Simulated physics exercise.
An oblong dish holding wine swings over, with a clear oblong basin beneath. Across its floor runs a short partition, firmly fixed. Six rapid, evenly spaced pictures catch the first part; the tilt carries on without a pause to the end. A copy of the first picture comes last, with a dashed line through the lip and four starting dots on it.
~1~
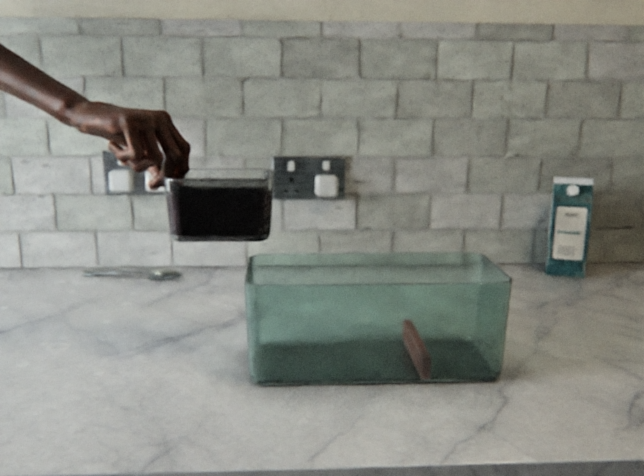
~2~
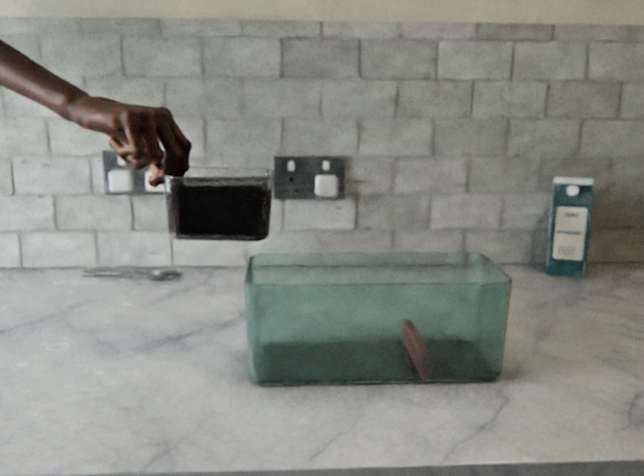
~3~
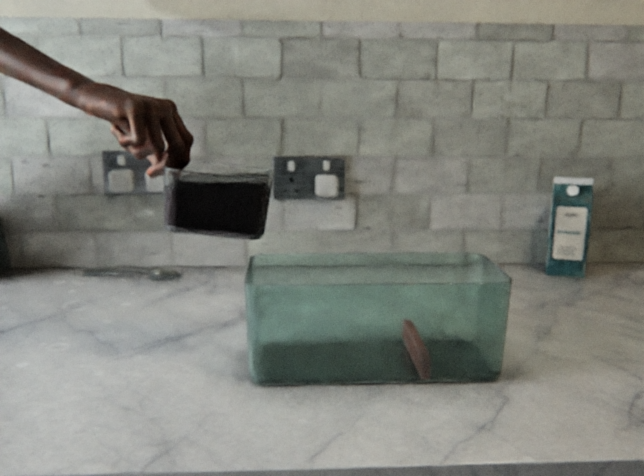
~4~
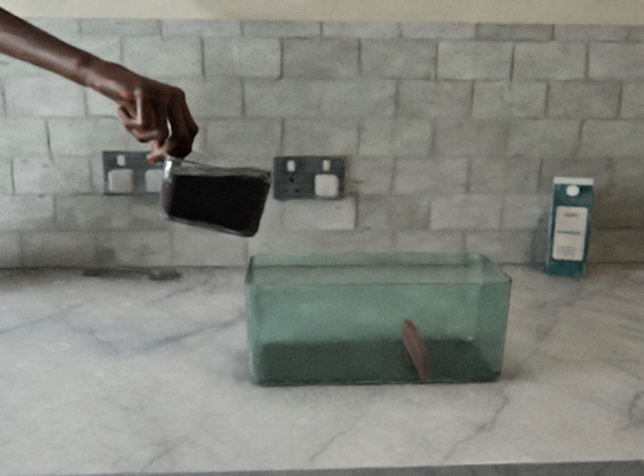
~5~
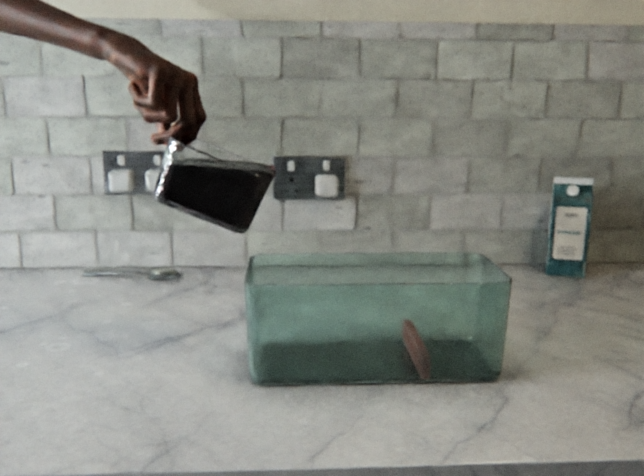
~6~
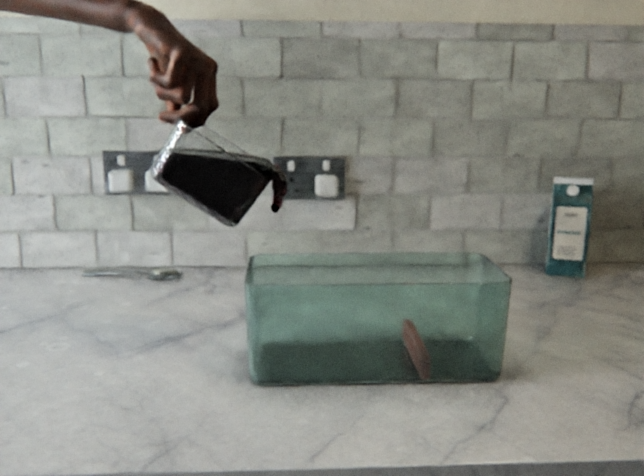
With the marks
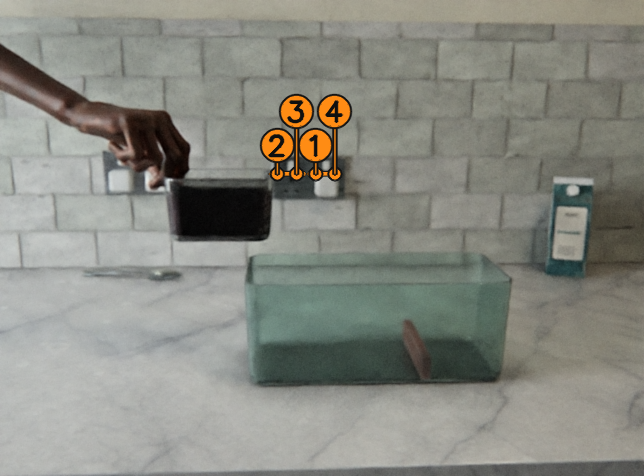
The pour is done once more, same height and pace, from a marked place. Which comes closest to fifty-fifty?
Use dot 4.
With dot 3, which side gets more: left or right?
The left side.
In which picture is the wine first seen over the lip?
In picture 5.
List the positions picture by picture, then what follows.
Upright, lip at (270, 173); basin from (250, 382) to (500, 377); top of the wall at (416, 336); nothing has left yet, in the first frame.
Upright, lip at (270, 173); nothing has left yet, in the second frame.
Tipped about 6°, lip at (270, 173); nothing has left yet, in the third frame.
Tipped about 13°, lip at (270, 173); nothing has left yet, in the fourth frame.
Tipped about 22°, lip at (270, 173); wine is over the lip, down to (274, 174), in the fifth frame.
Tipped about 34°, lip at (270, 173); wine is over the lip, down to (278, 204), in the sixth frame.
In orange, 1 at (315, 173); 2 at (277, 173); 3 at (296, 173); 4 at (334, 173).
Choosing 1, about 71 % ends left of the wall and 27 % right of it.
Choosing 2, about 77 % ends left of the wall and 22 % right of it.
Choosing 3, about 83 % ends left of the wall and 16 % right of it.
Choosing 4, about 47 % ends left of the wall and 52 % right of it.
